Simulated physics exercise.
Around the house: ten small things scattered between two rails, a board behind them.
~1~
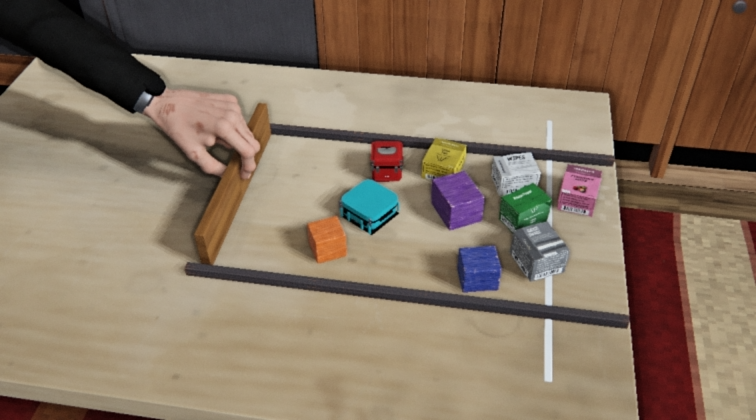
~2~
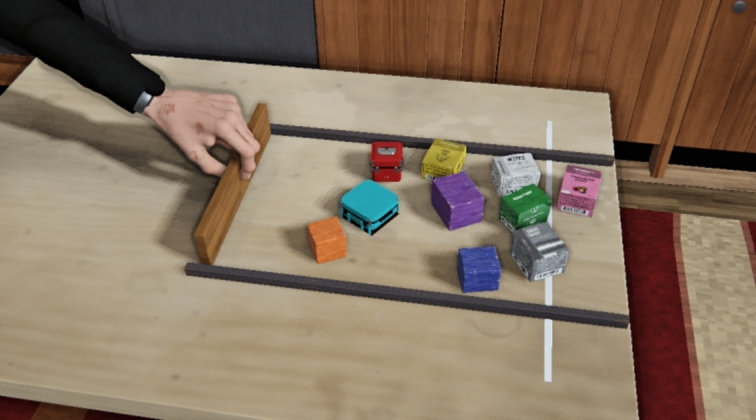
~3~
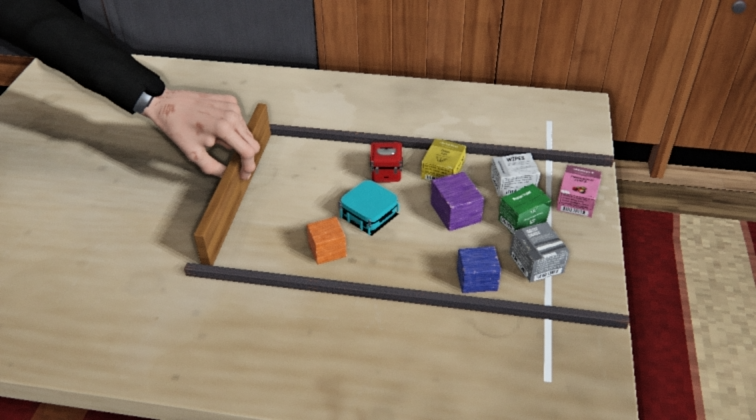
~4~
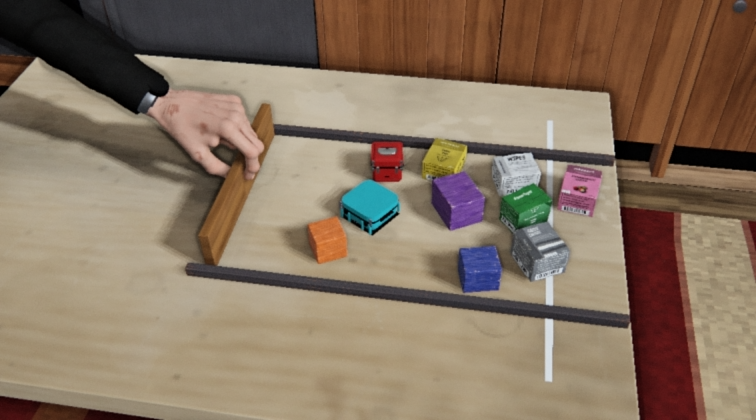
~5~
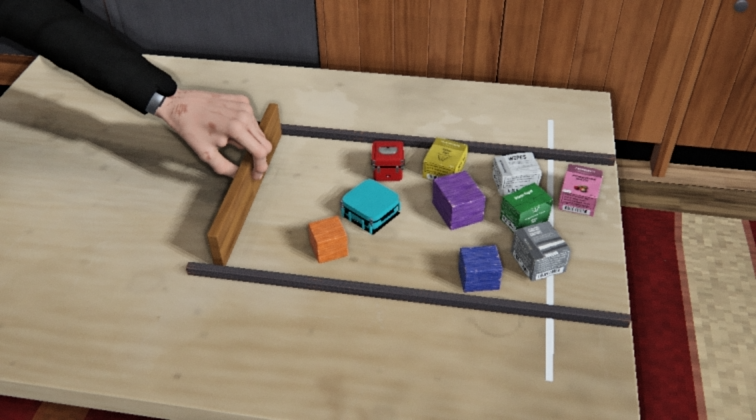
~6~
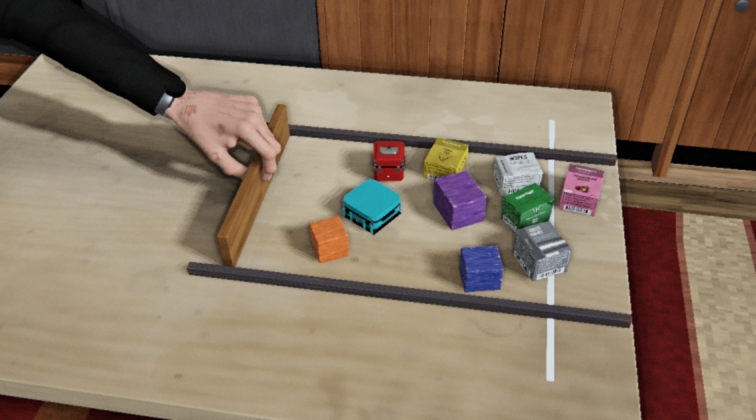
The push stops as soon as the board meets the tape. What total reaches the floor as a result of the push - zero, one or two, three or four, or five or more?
The total on the floor is three or four.
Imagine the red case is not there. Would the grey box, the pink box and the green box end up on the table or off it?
Grey box still up; pink box down; green box down.
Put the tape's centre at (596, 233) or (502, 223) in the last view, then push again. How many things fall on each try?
In that order 7 and 1.
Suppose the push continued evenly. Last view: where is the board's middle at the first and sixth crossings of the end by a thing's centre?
First about (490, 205), next about (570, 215).
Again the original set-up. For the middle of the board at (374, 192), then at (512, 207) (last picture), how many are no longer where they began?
It comes to 3 for the first spot, 10 for the other.
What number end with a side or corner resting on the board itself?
It is in contact with 3.
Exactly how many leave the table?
Total: 3.
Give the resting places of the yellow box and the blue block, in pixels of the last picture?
Look around (601, 173) for the first and around (606, 287) for the second.
Soon after, none off yet; pink box at rest near (582, 190); grey box at rest near (541, 251); green box at rest near (527, 209).
After that, none off yet; pink box moving near (591, 191); grey box at rest near (541, 251); green box displaced about its own width near (565, 215).
In the end, the number that fall off is three or four; gone, white box, green box and pink box.
